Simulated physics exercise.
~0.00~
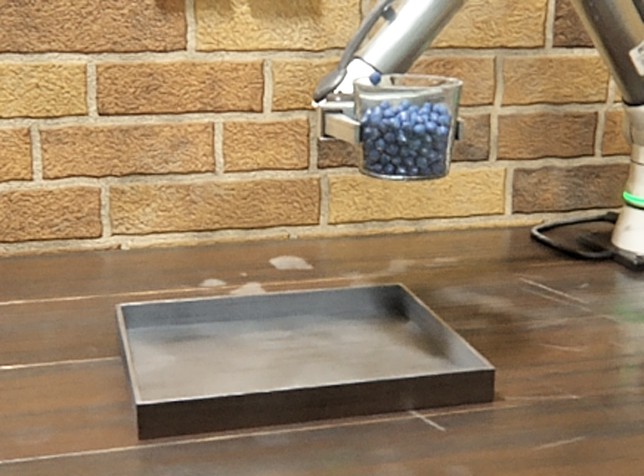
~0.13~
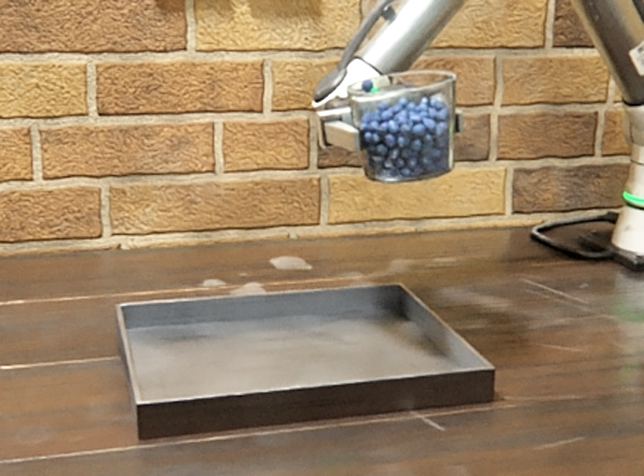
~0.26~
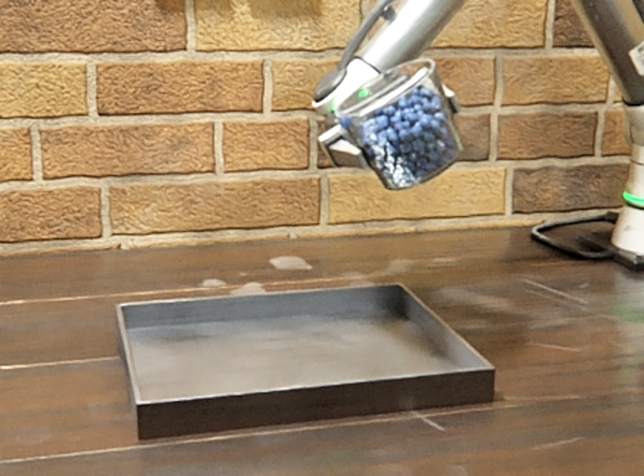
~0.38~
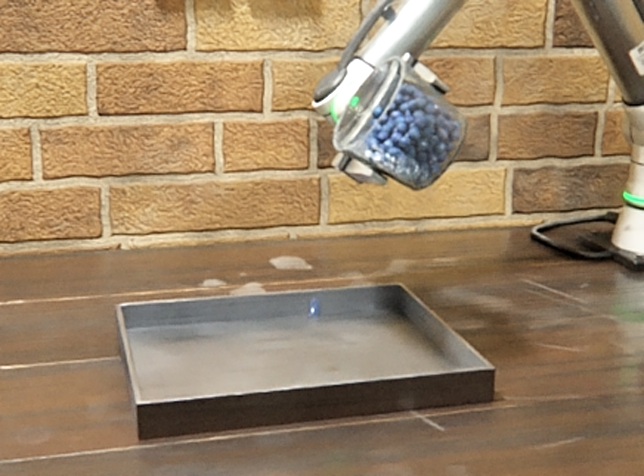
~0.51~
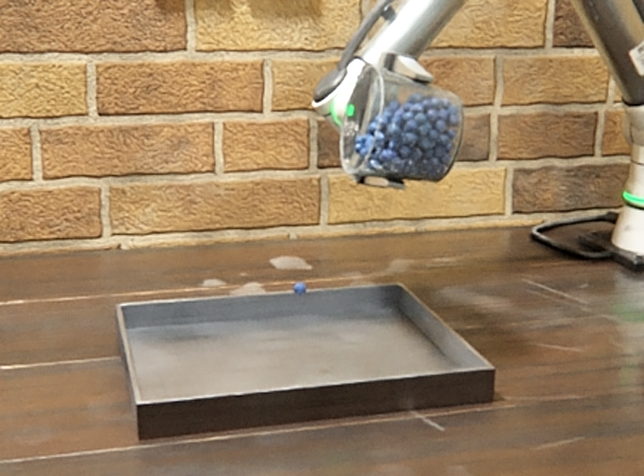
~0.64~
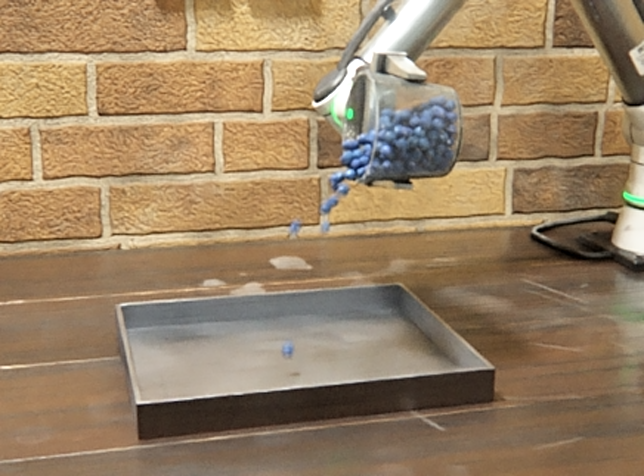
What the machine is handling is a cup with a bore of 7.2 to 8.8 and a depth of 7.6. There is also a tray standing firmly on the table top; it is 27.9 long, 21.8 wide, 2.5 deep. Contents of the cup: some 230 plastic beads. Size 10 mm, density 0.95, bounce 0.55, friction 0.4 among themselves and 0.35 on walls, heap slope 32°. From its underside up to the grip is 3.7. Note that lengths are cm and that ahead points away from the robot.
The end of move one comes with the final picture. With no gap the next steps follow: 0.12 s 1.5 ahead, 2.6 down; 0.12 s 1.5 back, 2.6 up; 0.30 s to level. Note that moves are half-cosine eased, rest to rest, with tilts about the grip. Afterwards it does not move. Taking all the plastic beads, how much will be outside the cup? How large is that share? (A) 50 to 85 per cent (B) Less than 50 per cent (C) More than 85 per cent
(B) Less than 50 per cent.
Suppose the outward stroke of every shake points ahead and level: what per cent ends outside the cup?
60 %.
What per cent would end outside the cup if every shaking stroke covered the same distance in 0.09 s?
Then roughly 35 percent.
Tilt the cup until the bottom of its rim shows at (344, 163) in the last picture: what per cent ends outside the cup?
About 5 %.
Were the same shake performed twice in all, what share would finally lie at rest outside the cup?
Expected share: About 45 %.
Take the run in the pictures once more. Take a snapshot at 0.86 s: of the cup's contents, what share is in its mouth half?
Around 50 percent.
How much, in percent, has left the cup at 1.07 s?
Share out so far: Near 35 %.
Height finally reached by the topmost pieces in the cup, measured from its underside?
I'd put it at close to 5.5 centimetres.
After 0.86 s, tilted 85° forward, highest piece 21 above the table; 180 in the cup, 25 in the tray, 22 in flight or on a rim.
After 1.07 s, tilted 24° forward, highest piece 23 above the table; 150 in the cup, 71 in the tray, 6 in flight or on a rim.
After 1.38 s, level, highest piece 22 above the table; 148 in the cup, 79 in the tray.
After 2.43 s, level, highest piece 22 above the table; 148 in the cup, 79 in the tray.
In the end, 148 in the cup, 79 in the tray. That is 35 % outside the cup.
